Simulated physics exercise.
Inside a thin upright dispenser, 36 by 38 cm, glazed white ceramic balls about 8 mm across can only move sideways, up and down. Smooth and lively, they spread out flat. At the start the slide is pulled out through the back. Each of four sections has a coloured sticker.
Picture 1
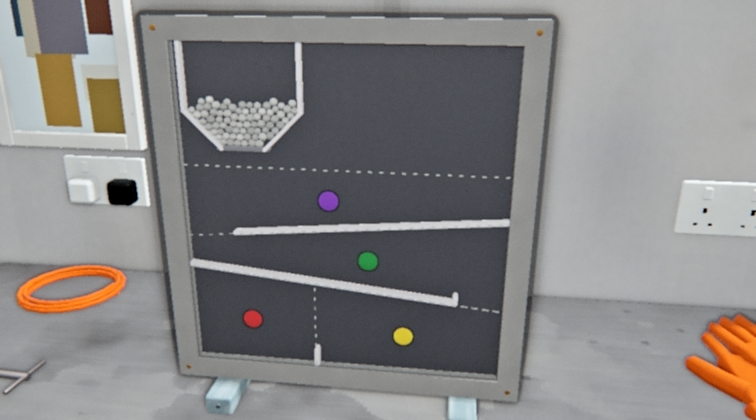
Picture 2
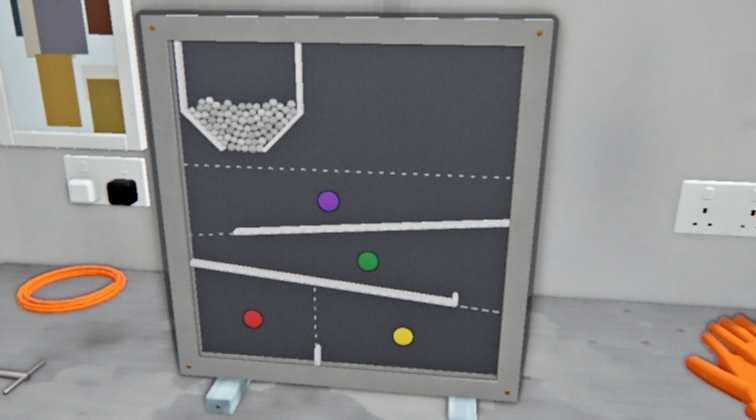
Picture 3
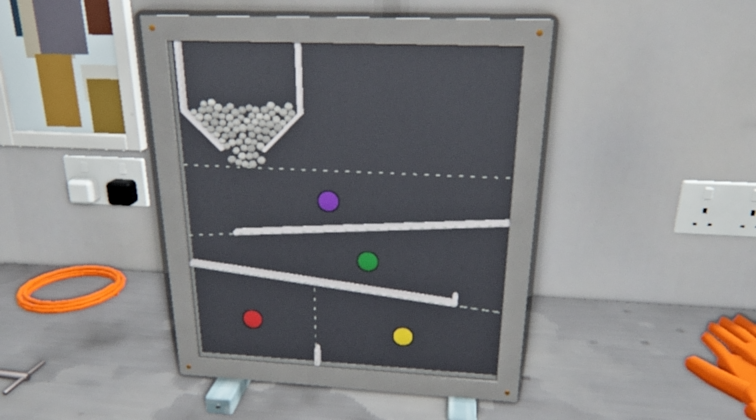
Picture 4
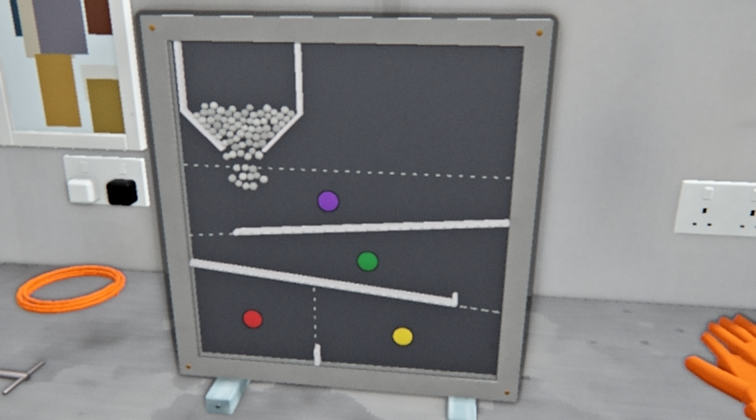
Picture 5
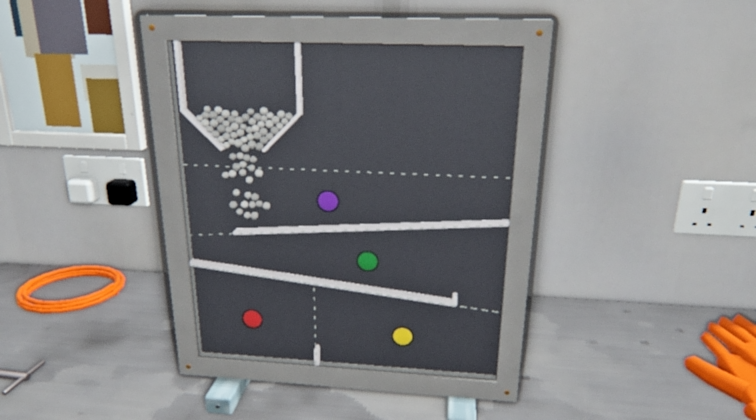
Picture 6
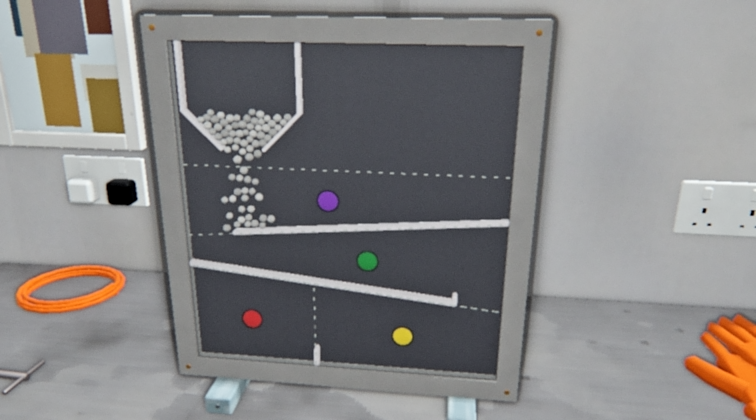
The clip opens on small pale balls heaped in a funnel at the upper left of a framed dark panel with sloping white bars and four coloured dots. Balls then drop through the funnel's opening in a loose stream, bounce at the left end of the upper bar and scatter there, as the heap above shrinks slightly.
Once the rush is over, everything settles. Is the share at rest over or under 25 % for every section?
Red section: Under; purple section: Under; green section: Over; yellow section: Under 25 %.
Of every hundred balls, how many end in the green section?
About 100 per cent.
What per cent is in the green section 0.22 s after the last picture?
Some 30 per cent.
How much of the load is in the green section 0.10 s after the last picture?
Roughly 15 per cent.
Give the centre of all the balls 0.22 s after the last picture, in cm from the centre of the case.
About 11 cm left and 1 cm below.
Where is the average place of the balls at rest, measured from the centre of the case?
Some 7 cm left and 6 cm below.
Then, 0.10 s after the last picture, the balls' middle is 11 cm left of and 3 cm above the centre; purple 50 %, green 15 %.
Then, 0.22 s after the last picture, the balls' middle is 11 cm left of and 1 cm below the centre; purple 60 %, green 30 %.
Then, 0.45 s after the last picture, the balls' middle is 8 cm left of and 4 cm below the centre; purple 45 %, green 55 %.
All still 3.0 s after it, red 0 %, purple 0 %, green 100 %, yellow 0 %.
